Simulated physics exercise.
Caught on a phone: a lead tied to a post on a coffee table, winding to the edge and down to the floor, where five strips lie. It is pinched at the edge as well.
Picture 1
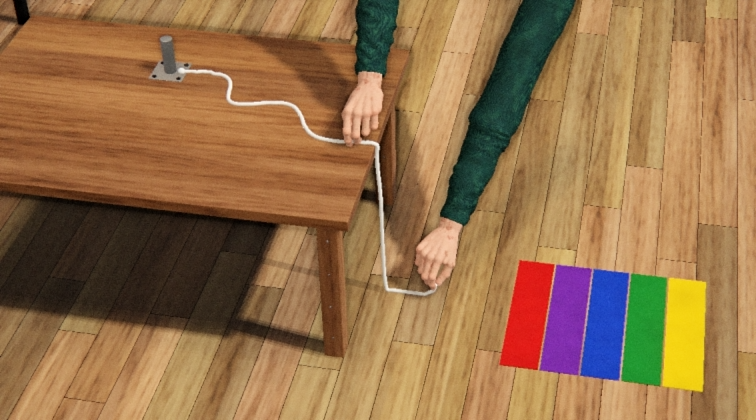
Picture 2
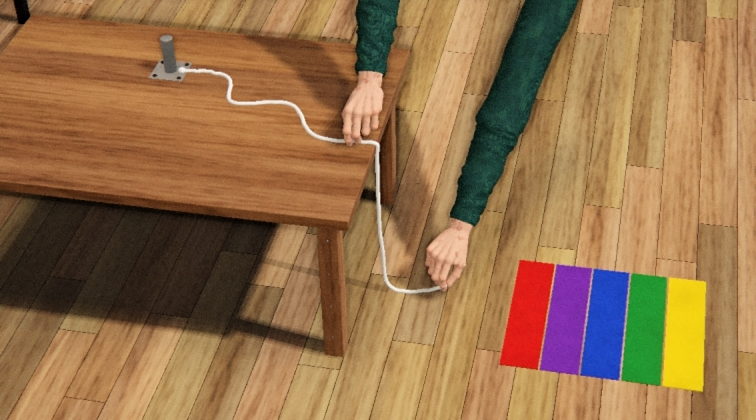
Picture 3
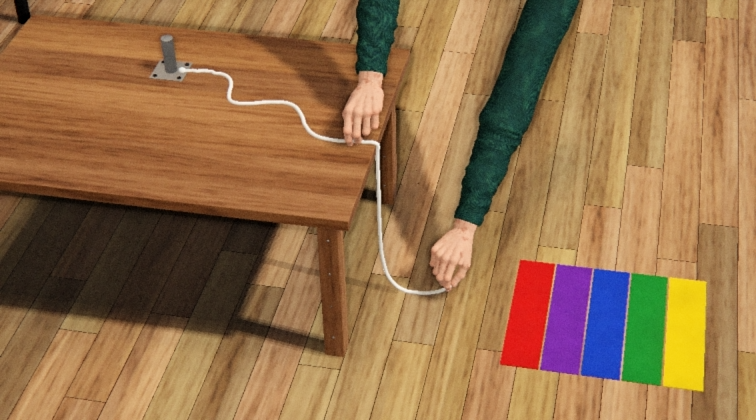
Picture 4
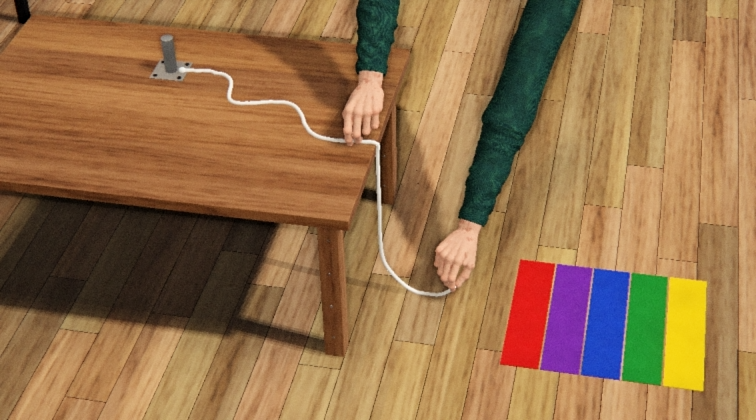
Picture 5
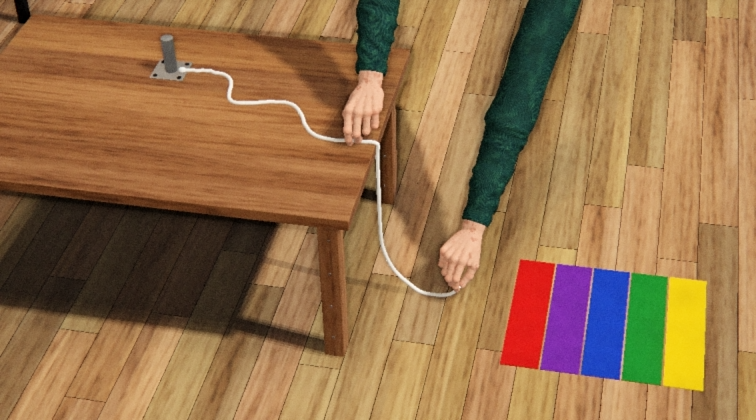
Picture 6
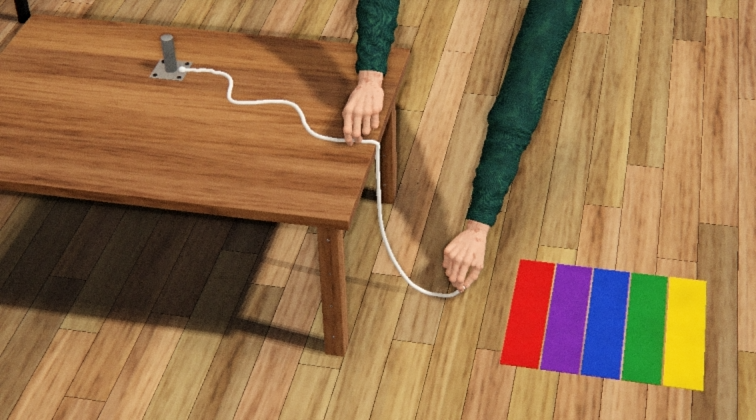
On a wooden floor beside a coffee table, one hand pinches a white cord at the edge while another draws its end slightly right.
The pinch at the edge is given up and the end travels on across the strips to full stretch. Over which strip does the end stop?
Over blue.
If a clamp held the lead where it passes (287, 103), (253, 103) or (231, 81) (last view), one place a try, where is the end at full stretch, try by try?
About (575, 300), (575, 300) and (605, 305).
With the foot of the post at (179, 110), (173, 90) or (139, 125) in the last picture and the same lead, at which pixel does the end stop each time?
In that order: (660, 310), (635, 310) and (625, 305).
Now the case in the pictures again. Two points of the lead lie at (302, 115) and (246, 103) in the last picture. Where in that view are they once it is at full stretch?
At (335, 119), then (276, 100).
A little later, end near (548, 298); over red.
Next, end near (588, 302); over purple.
When it is tight, end near (611, 305); over blue. The end stops over the blue strip.
